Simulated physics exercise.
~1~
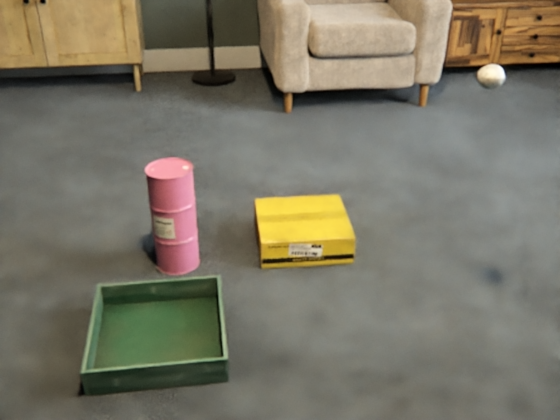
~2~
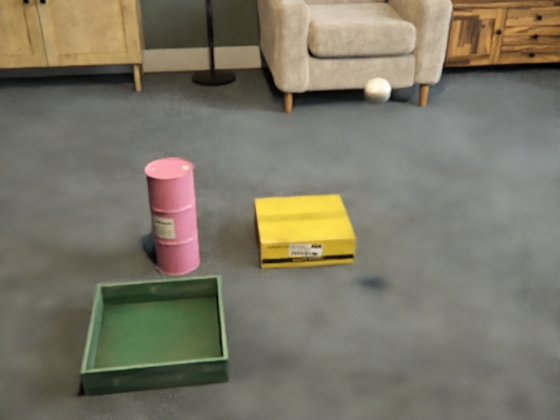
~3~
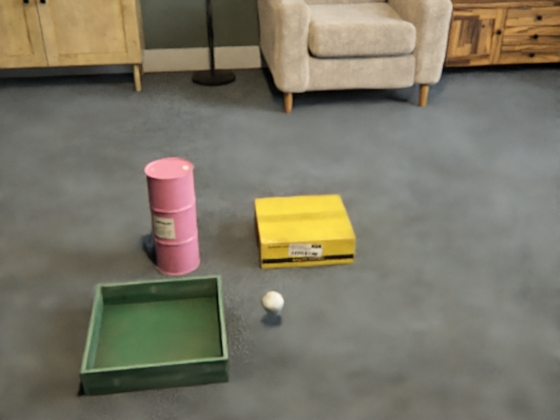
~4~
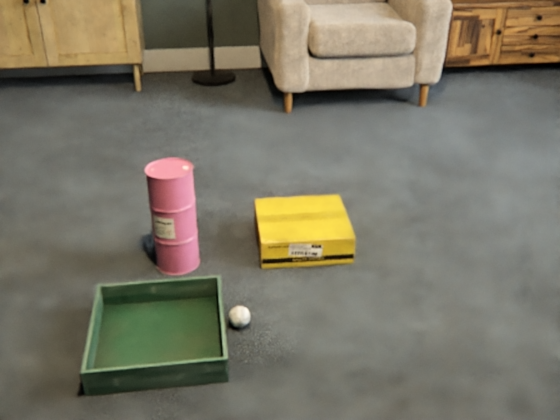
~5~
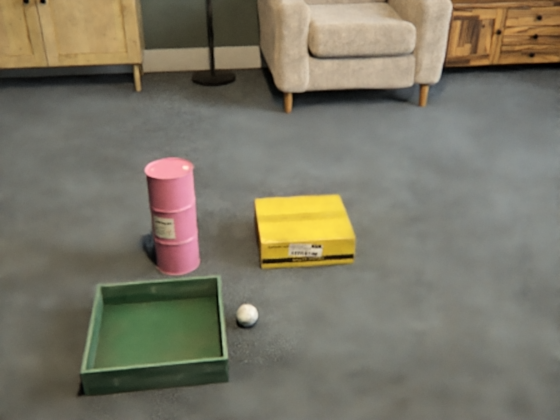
A white ball flew in from the right, dropped past a yellow box toward an open green tray, and ended up just outside its right side after shifting slightly back to the right, while the pink barrel and yellow box stayed put.
